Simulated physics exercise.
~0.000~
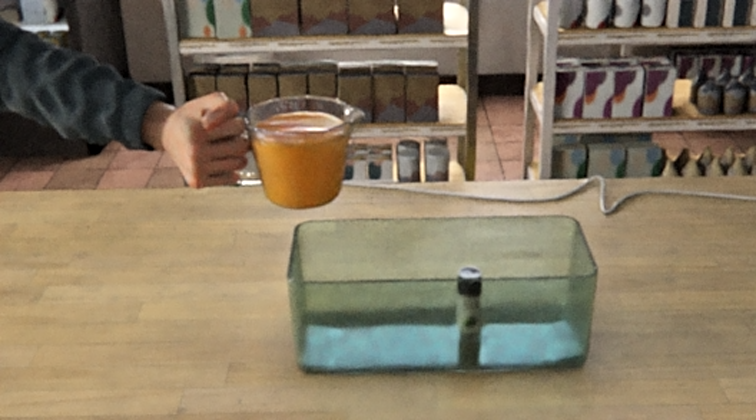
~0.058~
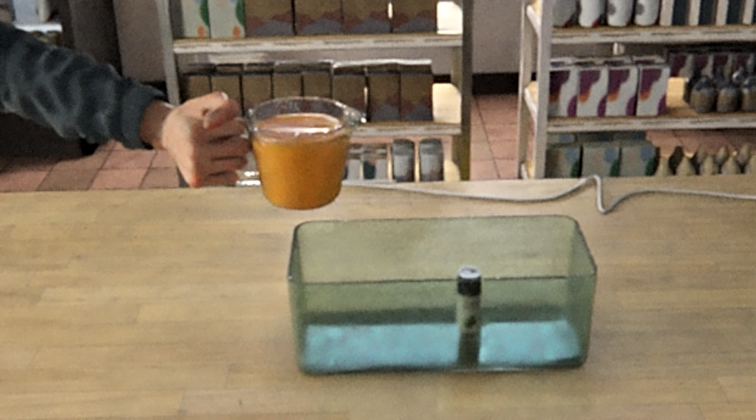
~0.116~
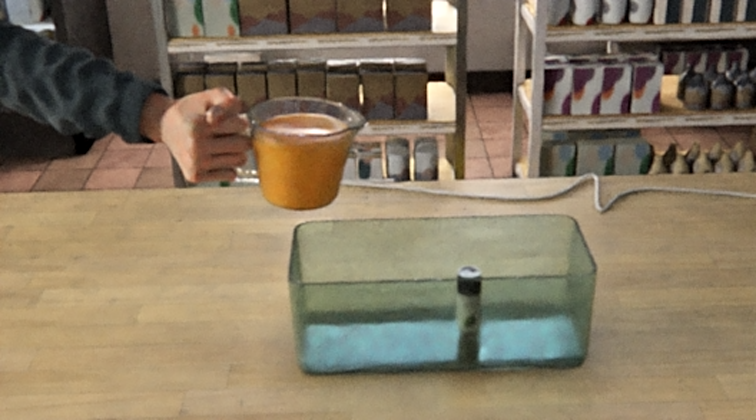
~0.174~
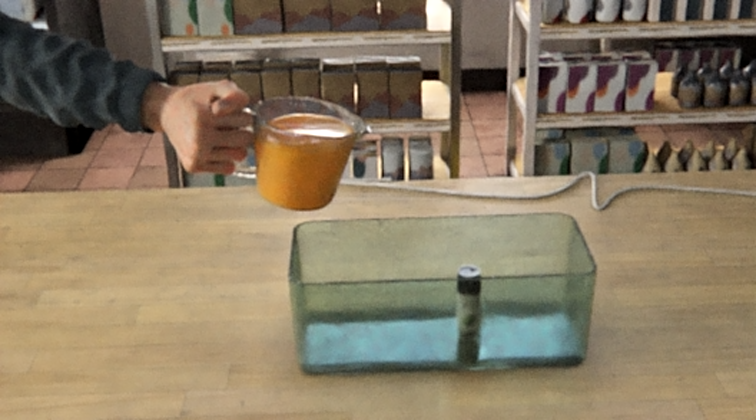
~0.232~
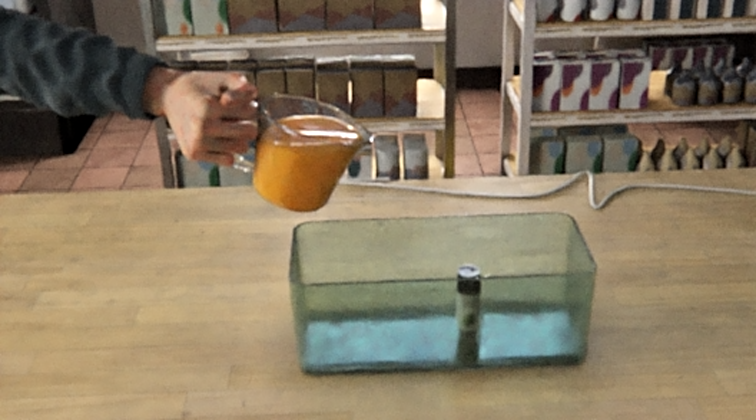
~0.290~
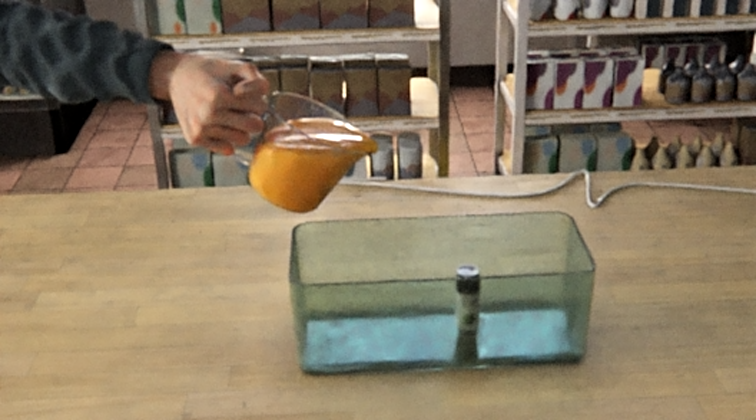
In the video, a hand holds a glass measuring jug of orange juice above a wooden table and gradually tilts it rightwards, beside a long green-tinted glass basin with a small dark-capped container in it.
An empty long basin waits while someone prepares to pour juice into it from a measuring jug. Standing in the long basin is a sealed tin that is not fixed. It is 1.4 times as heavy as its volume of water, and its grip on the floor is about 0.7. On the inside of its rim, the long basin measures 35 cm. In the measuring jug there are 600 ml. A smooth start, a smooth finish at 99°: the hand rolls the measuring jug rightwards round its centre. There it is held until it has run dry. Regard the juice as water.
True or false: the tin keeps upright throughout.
True.
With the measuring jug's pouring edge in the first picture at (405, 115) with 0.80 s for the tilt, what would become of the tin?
Then the tin comes down.
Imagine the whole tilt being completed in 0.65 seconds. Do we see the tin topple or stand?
After the tilt, the tin is still standing.
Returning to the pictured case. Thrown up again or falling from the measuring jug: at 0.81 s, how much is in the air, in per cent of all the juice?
Near 7 in a hundred.
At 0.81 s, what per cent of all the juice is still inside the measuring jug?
Share remaining: Approx. 8 %.
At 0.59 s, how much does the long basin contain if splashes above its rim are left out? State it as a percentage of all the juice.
Around 28 percent.
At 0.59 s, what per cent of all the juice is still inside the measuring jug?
I'd put it near 48 percent.
After 0.59 s the tilt is 84° and 48 per cent is still to pour; the tin stands where it began.
After 0.81 s the tilt is 99° and 8 per cent is still to pour; the tin stands where it began.
After 1.05 s the tilt is 99° and 0 per cent is still to pour; the tin stands where it began.
After 1.30 s the tilt is 99° and 0 per cent is still to pour; the tin stands where it began.
In the end the tin stands where it began.
